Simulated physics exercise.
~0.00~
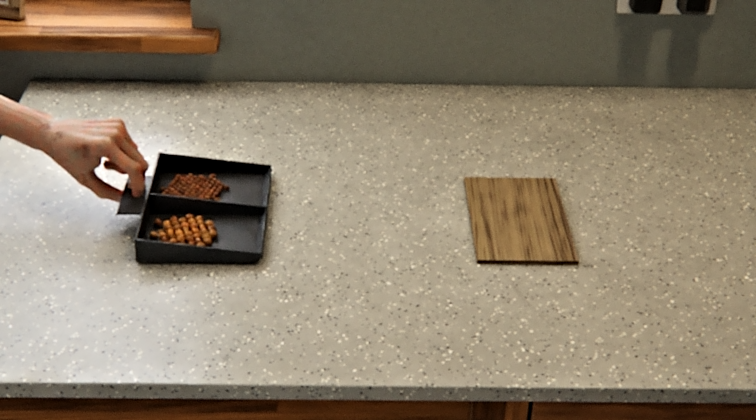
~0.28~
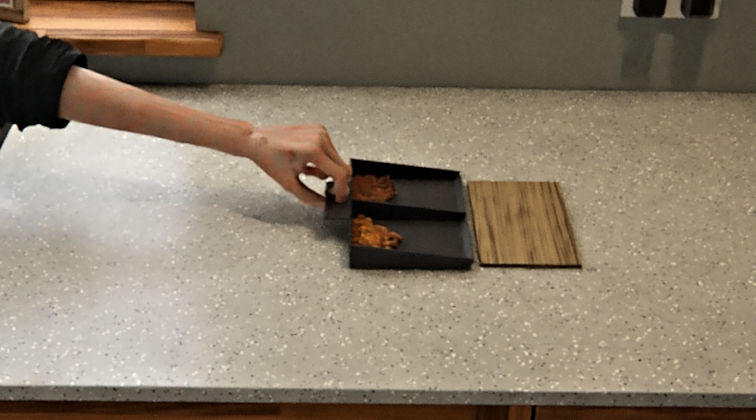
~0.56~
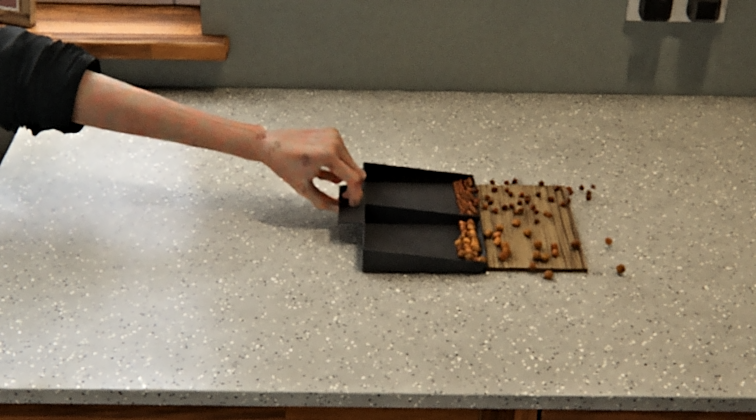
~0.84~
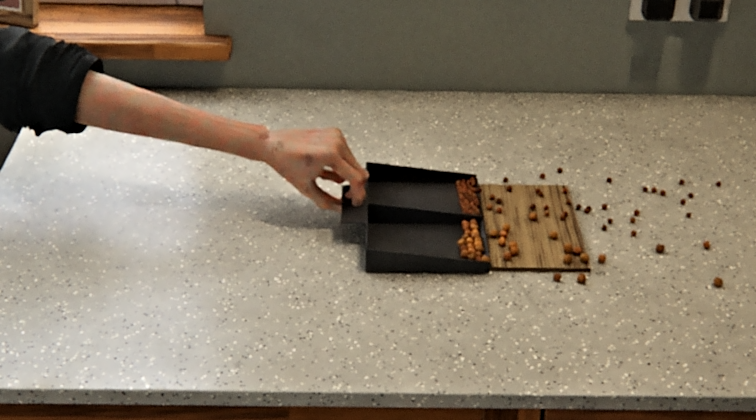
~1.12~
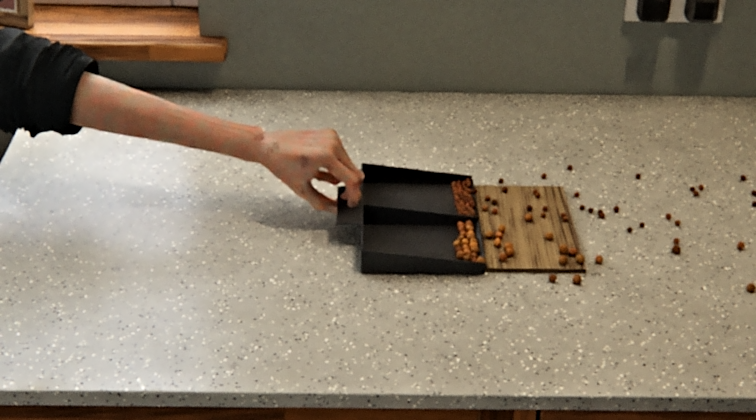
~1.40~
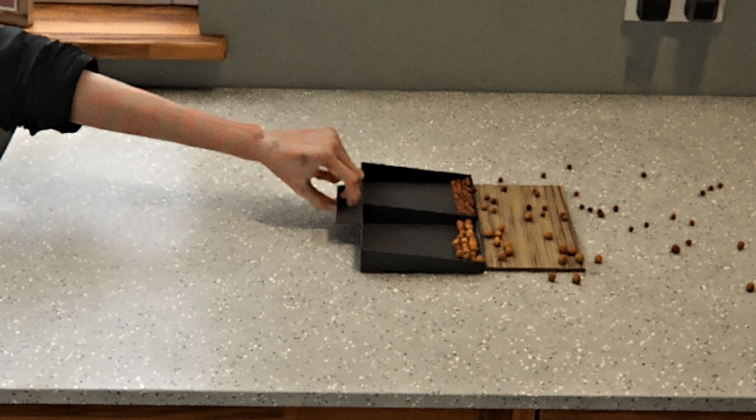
Small brown pellets flew out of a divided black tray when a hand pushed it right along a speckled counter and it stopped against a flat wooden board, leaving some scattered over the board and counter beyond while others stayed inside.
